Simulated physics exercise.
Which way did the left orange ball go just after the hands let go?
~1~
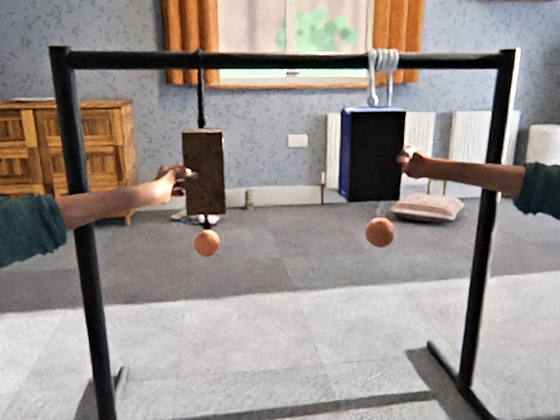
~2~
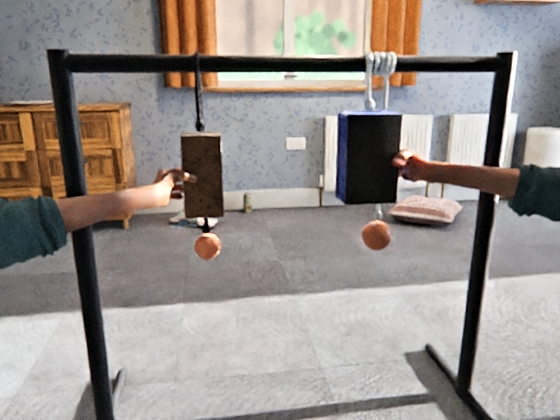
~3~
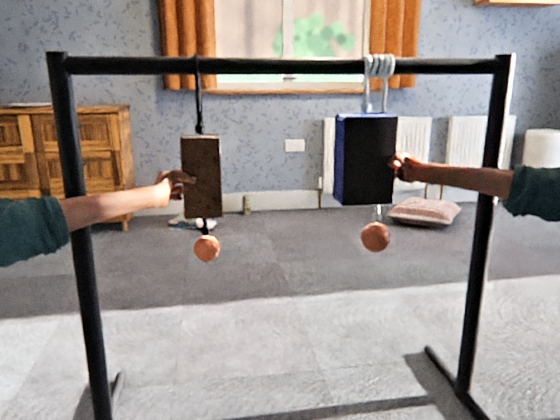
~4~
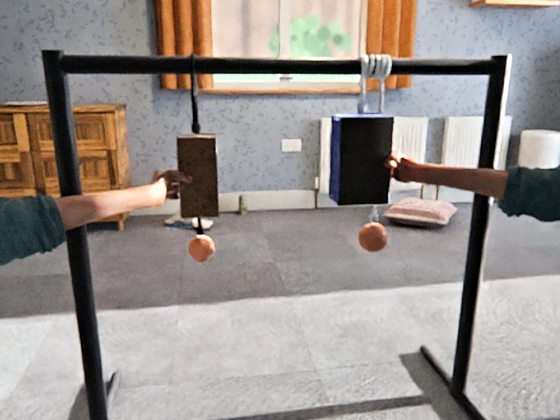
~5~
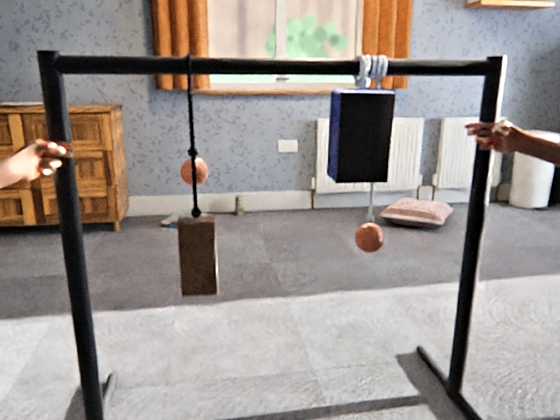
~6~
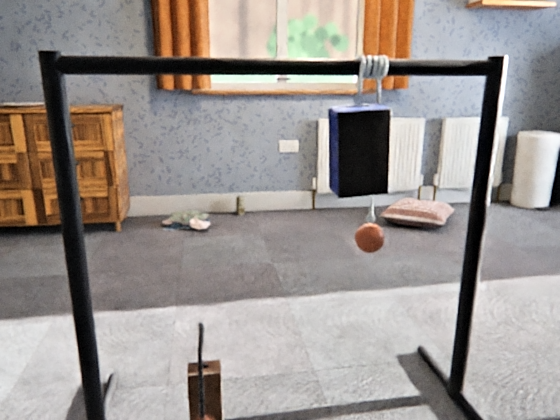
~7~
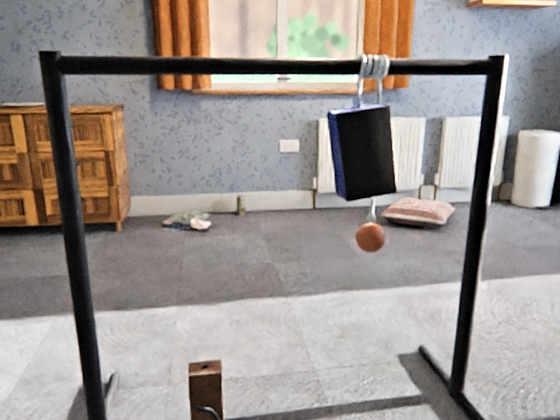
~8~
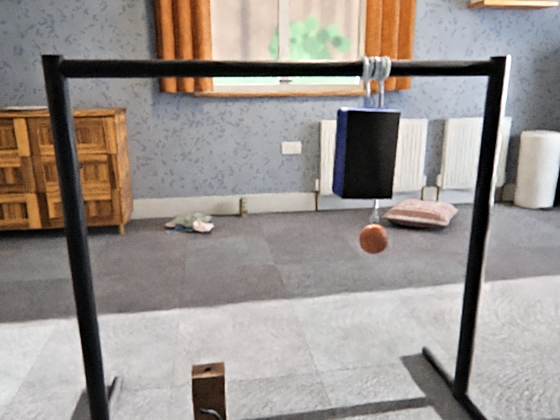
It moved upward, towards the rail, as the brick dropped.
